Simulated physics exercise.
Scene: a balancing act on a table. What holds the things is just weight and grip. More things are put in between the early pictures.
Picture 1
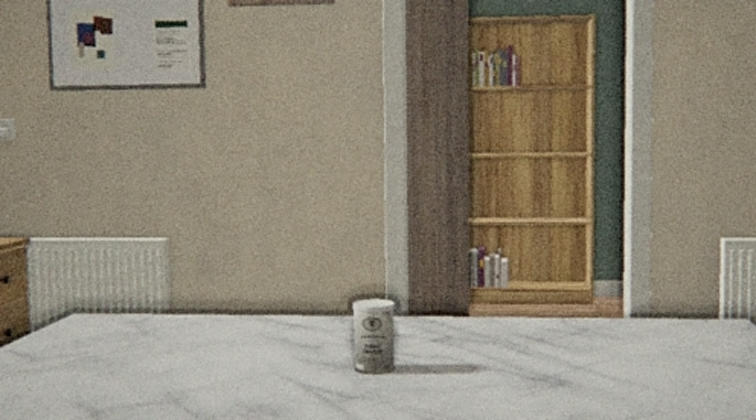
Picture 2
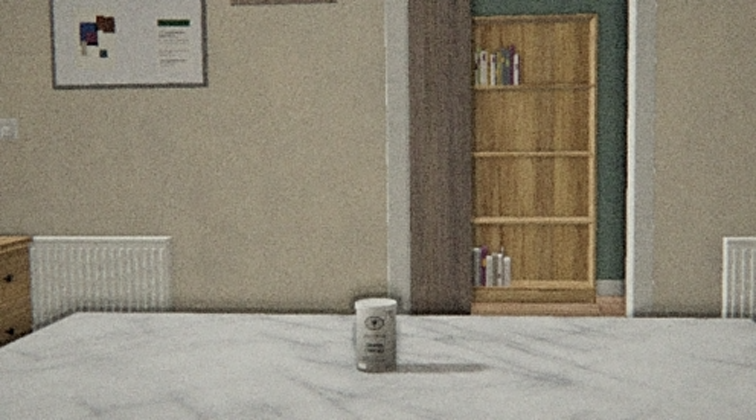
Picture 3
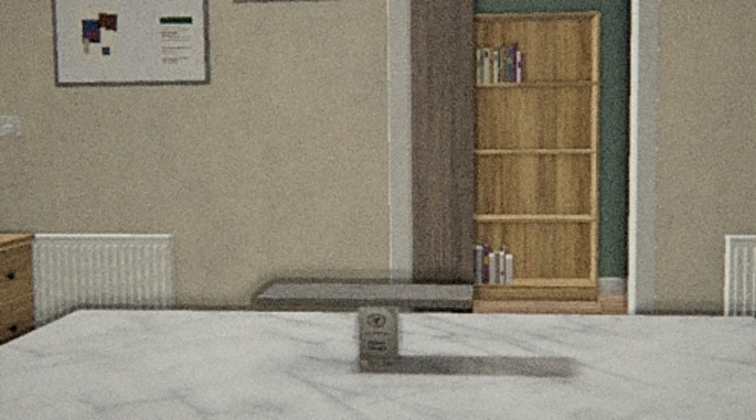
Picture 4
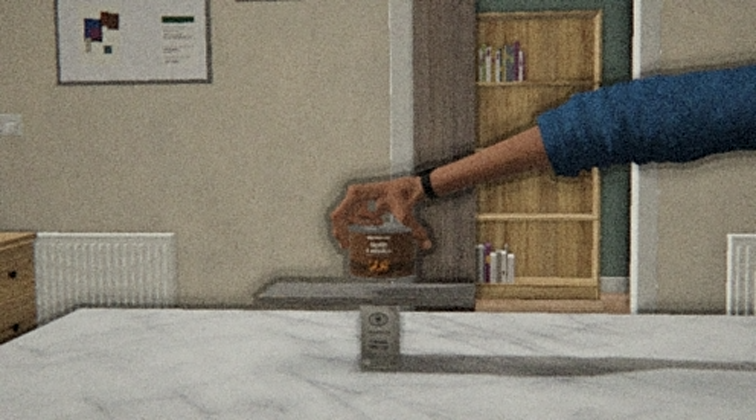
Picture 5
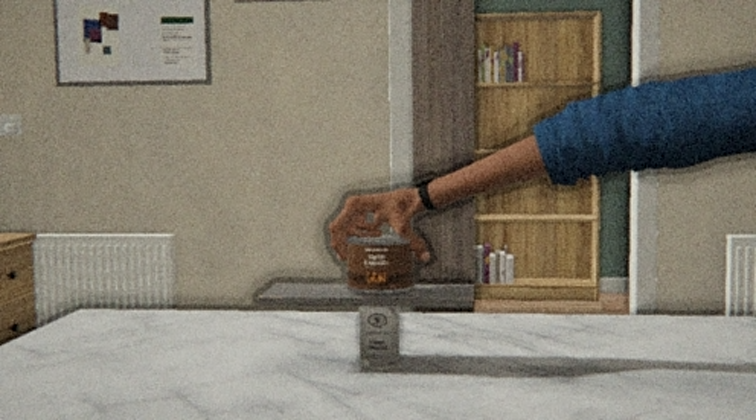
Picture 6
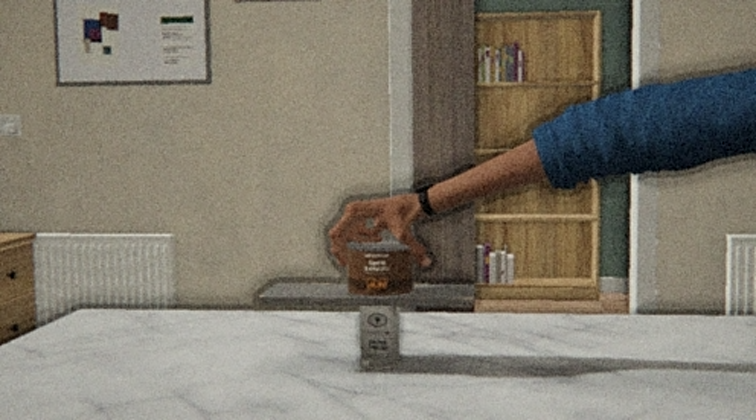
At first, a small pale tin stands alone on a marble table, with a bookcase visible through a doorway behind. Then a flat grey board appears across the top of the tin. A hand in a blue sleeve, reaching in from the right, lowers a brown tub onto the board above the tin.
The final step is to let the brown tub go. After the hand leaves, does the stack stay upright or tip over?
It stays upright.
Then, 0.60 s past the last view, nothing moves.
Then, 1.30 s past the last view, brown tub resting near (381, 269).
Finally, all 3 still in place. Final places as the last picture's camera would see them, brown tub near (381, 269). The stack keeps its balance.
